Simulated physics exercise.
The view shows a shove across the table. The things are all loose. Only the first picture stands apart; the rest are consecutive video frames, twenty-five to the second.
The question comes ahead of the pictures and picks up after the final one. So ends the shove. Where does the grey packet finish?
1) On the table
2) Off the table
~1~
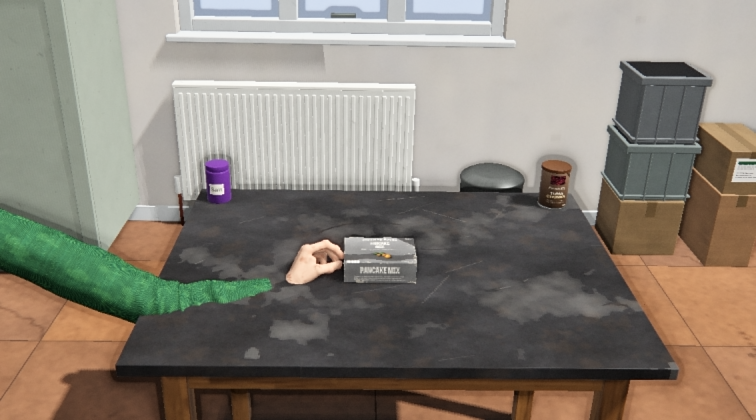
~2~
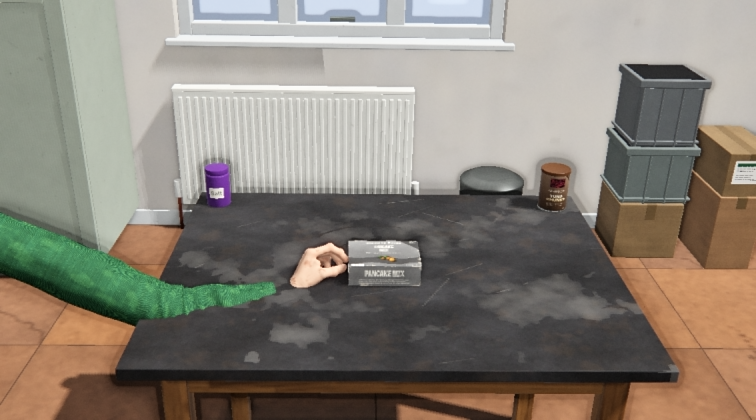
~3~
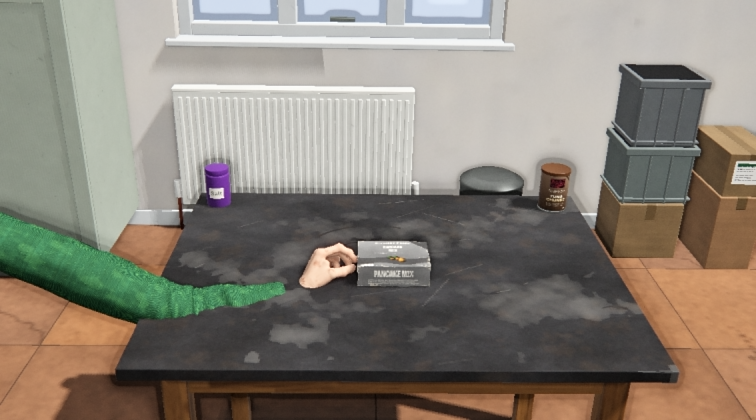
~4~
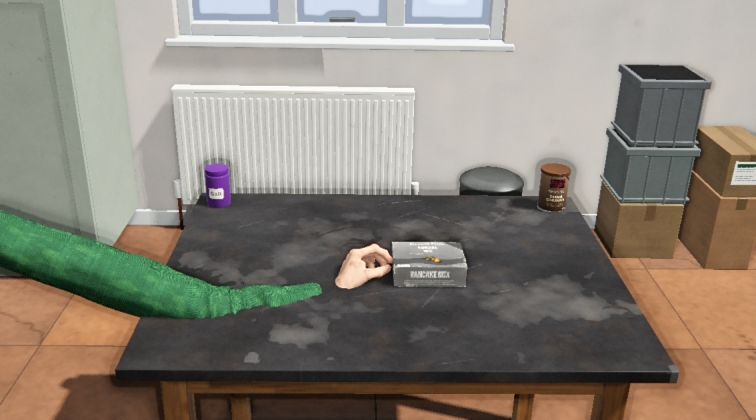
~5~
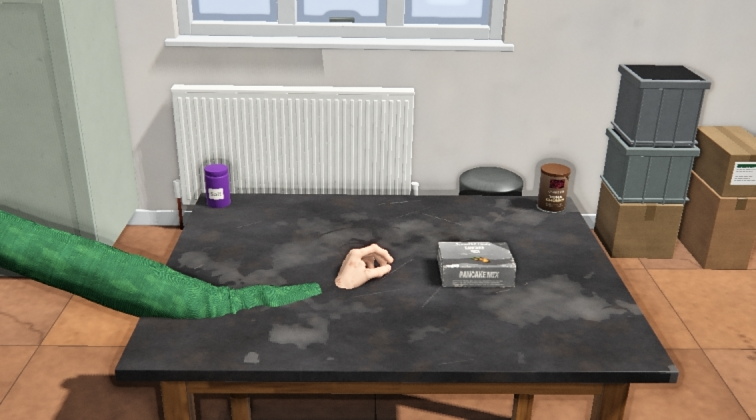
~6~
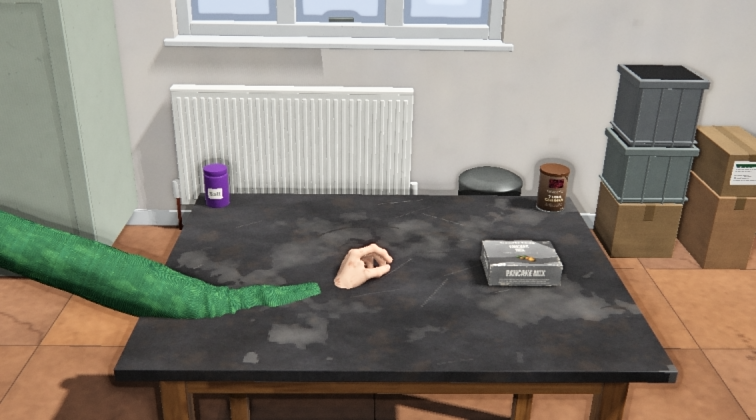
Off the table.
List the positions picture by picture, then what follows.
The first picture shows under the hand; grey packet (380, 260).
The second picture shows under the hand; grey packet (384, 263).
The third picture shows under the hand; grey packet (393, 263).
The fourth picture shows grey packet (428, 264).
The fifth picture shows grey packet (476, 264) shifted about its own width.
The sixth picture shows grey packet (520, 263) shifted about its own width.
Then, 0.10 s on from there, grey packet now off the table.
Then, 0.30 s on from there, things are still on the move.
Then, 0.40 s on from there, as before.
In the end, off the table, grey packet.
